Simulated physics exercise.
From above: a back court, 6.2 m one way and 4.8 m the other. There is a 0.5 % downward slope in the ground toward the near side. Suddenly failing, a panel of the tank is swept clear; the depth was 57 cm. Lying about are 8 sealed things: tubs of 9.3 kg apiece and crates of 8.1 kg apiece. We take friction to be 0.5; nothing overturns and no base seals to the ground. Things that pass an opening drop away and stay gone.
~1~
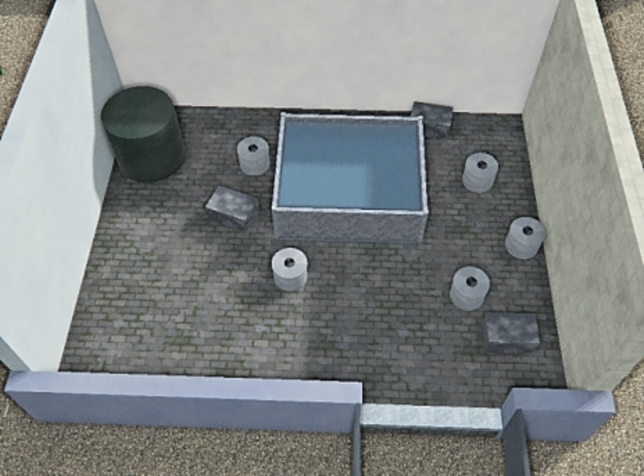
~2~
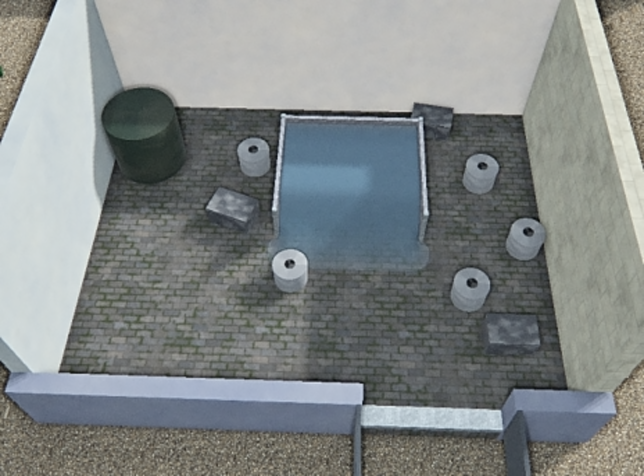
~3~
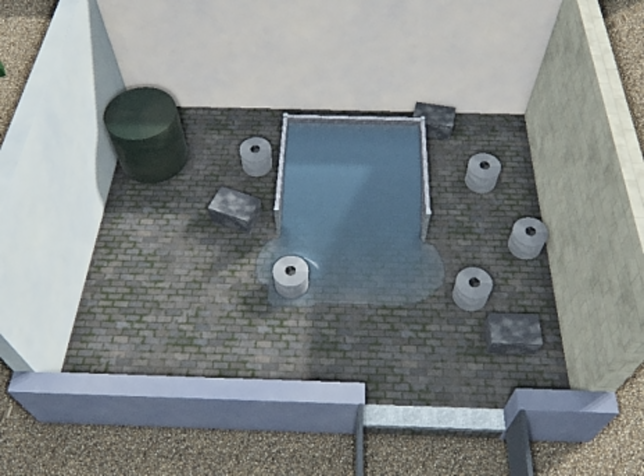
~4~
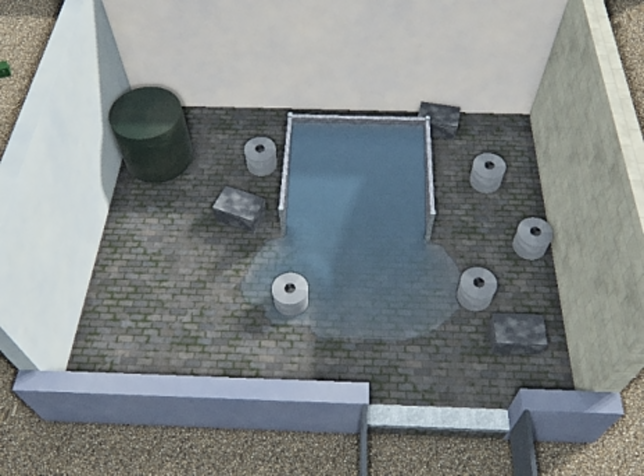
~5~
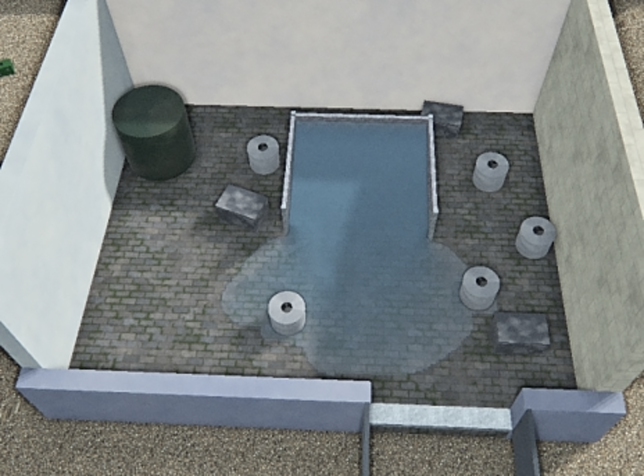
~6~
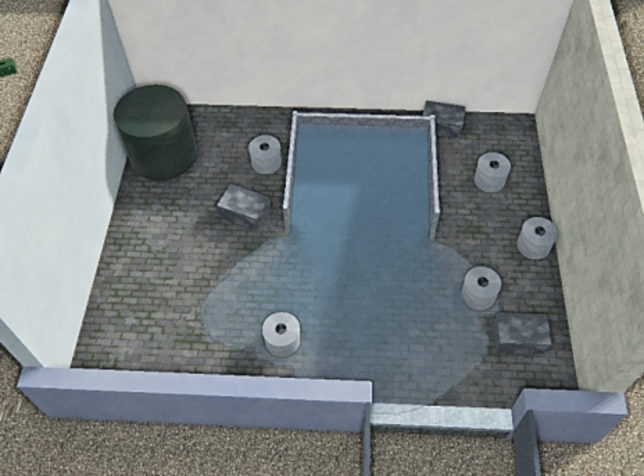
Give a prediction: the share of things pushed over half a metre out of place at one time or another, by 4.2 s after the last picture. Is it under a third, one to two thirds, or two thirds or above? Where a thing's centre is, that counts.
Expect the moved ones to number fewer than a third.
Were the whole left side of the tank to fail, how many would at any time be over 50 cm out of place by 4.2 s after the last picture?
Then 3.
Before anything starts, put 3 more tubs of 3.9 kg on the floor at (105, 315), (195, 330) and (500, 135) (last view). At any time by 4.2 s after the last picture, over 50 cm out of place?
One after another they come out above it, above it, inside the limit.
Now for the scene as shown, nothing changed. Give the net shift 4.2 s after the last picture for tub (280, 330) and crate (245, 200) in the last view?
Taking them in turn, I get 250 cm for the first and 0 cm for the second.
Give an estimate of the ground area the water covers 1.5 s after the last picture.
About 15 m2.
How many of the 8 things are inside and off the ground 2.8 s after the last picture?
Then: 1.
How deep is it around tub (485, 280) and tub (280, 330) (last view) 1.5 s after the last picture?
Some 3 cm at the first, some 10 cm at the second.
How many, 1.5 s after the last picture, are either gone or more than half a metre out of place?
Tally: 1.
Then, 0.4 s after the last picture 1 of 8 are over 50 cm from their spots; 0 afloat.
Then, 1.5 s after the last picture 1 of 8 are over 50 cm from their spots; 1 afloat.
Then, 2.8 s after the last picture 1 of 8 are over 50 cm from their spots; 1 afloat.
Then, 4.2 s after the last picture 1 of 8 are over 50 cm from their spots, and 1 have been at some point; 2 afloat.
